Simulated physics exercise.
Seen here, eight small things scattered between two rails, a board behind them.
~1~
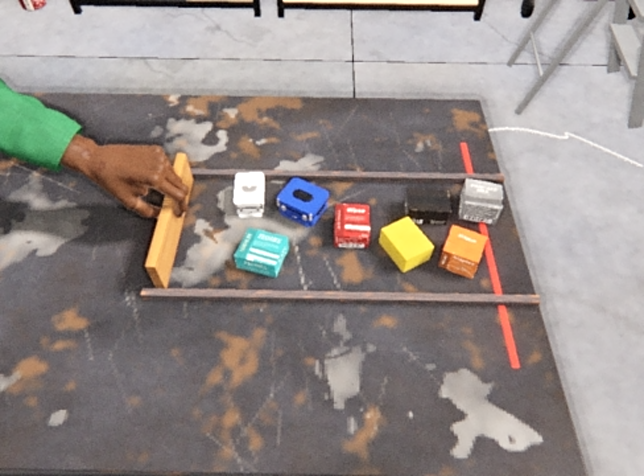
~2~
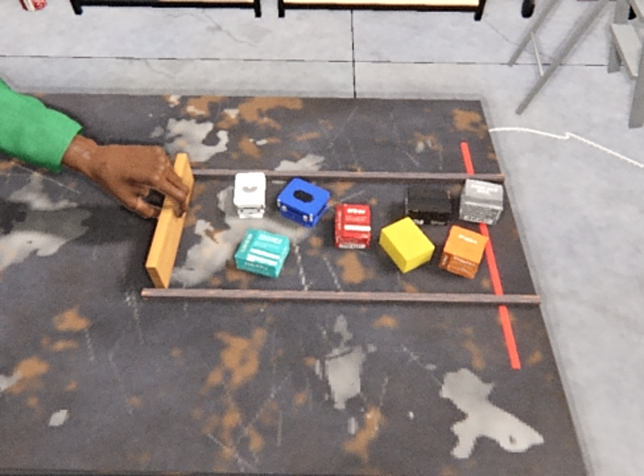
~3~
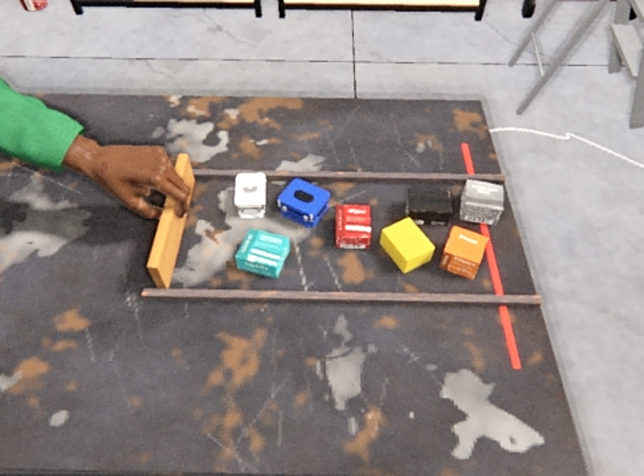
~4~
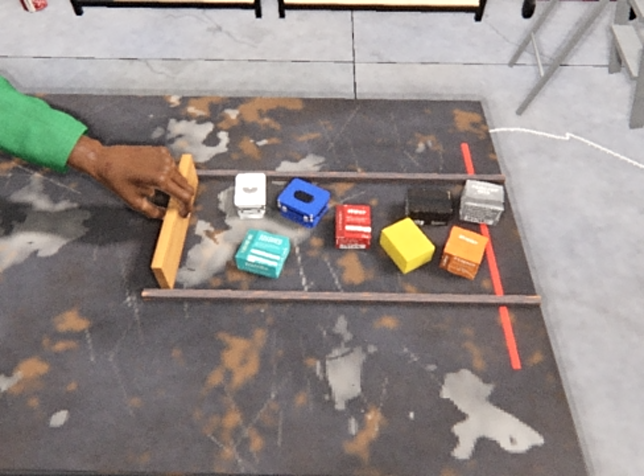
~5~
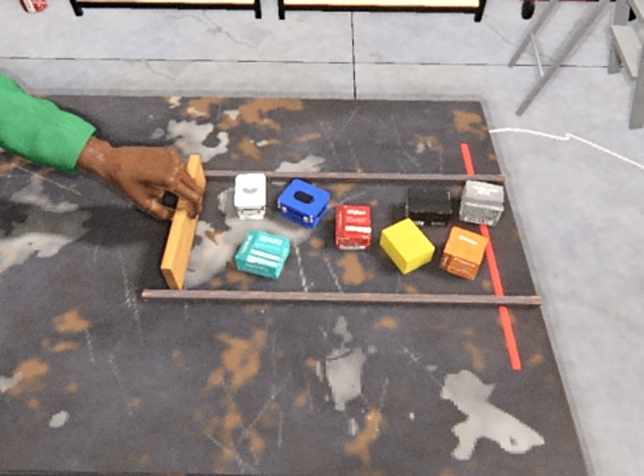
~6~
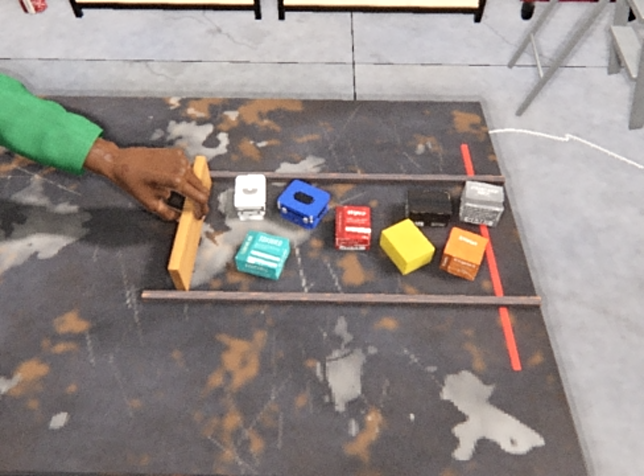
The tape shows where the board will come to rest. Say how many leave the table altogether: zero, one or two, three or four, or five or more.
Outcome: The number that fall off is five or more.
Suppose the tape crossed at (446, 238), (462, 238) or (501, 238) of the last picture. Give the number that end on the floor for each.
It would be 3, 3 and 6.
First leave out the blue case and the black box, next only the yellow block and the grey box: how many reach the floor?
Fallen: 4, and 4 in the other try.
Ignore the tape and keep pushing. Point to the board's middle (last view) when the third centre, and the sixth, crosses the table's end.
Its middle is around (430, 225) and later (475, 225).
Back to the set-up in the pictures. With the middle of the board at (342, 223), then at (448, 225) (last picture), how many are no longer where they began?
By then 6, and 8.
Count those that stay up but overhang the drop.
Overhanging: 1.
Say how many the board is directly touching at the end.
It touches 2.
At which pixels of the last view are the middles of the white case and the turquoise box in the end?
The white case at (494, 202), the turquoise box at (515, 254).
Soon after, none off yet; grey box at rest near (481, 204); orange box at rest near (463, 254); black box at rest near (428, 209).
After that, none off yet; grey box displaced a little near (493, 203); orange box moving near (467, 254); black box displaced about its own width near (454, 209).
And then, one off so far; grey box off the edge near (478, 380); orange box tilting a little near (545, 254); black box tilting a little near (531, 214).
In the end, the number that fall off is five or more; gone, blue case, red box, yellow block, black box, orange box and grey box.
